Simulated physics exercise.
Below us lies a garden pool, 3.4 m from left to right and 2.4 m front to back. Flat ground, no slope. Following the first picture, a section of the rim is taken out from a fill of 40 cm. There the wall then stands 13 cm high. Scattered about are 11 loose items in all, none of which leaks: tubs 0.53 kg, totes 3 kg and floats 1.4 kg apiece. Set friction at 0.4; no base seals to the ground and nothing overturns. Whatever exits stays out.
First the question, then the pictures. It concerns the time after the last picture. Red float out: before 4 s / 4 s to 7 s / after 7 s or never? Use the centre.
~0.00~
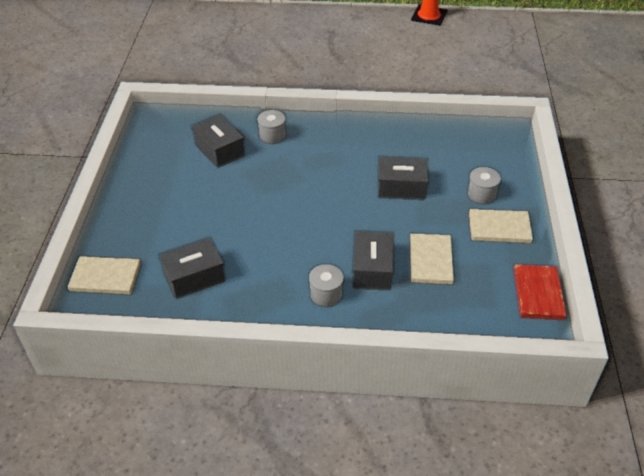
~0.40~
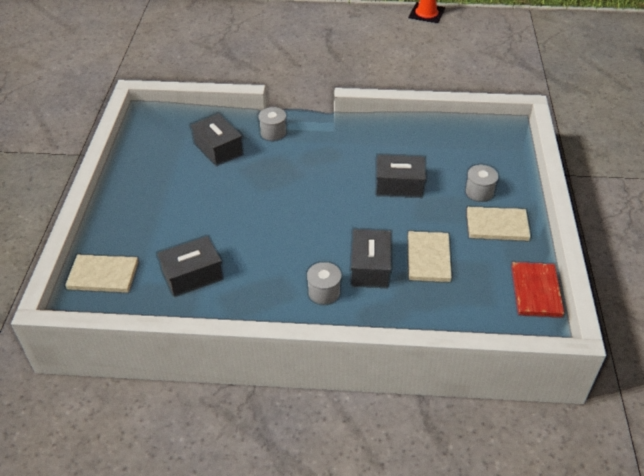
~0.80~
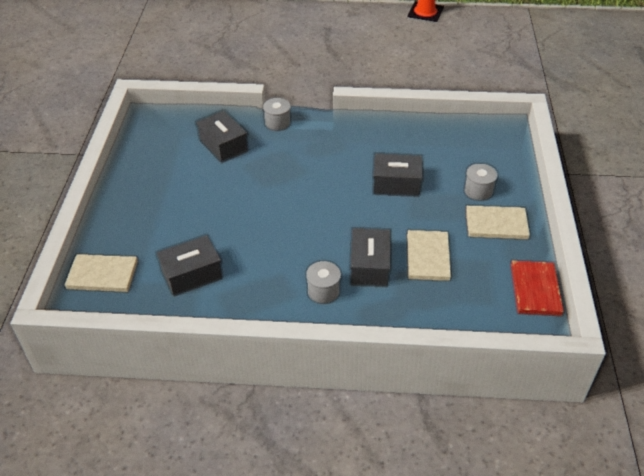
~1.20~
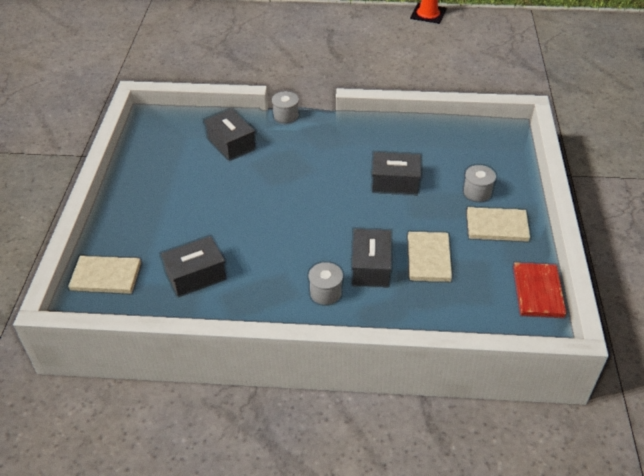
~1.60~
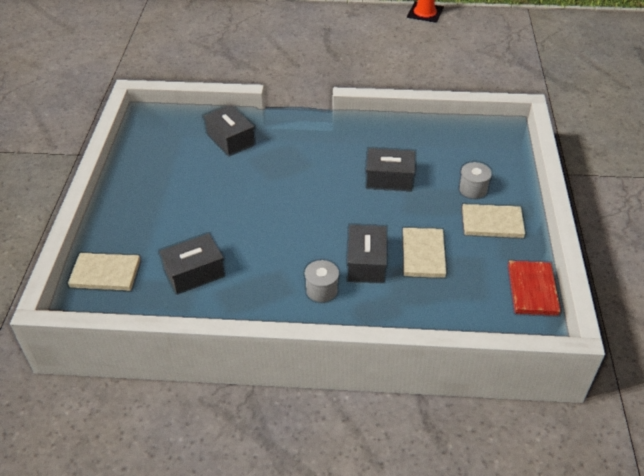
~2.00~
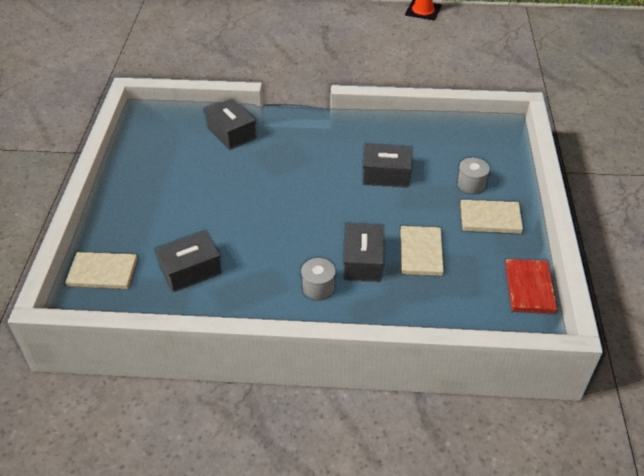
It will be out by neither check.
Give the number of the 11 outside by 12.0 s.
By that moment the number is 3.
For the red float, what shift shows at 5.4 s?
Shift by then: About 5 cm.
After 2.8 s the red float is near (530, 284), 0.0 m from its start, afloat; 1 of 11 are out; 10 afloat.
After 5.4 s the red float is near (525, 285), 0.1 m from its start, afloat; 2 of 11 are out; 9 afloat.
After 8.0 s the red float is near (520, 283), 0.1 m from its start, afloat; 2 of 11 are out; 9 afloat.
After 12.0 s the red float is near (513, 281), 0.2 m from its start, afloat; 3 of 11 are out; 8 afloat.
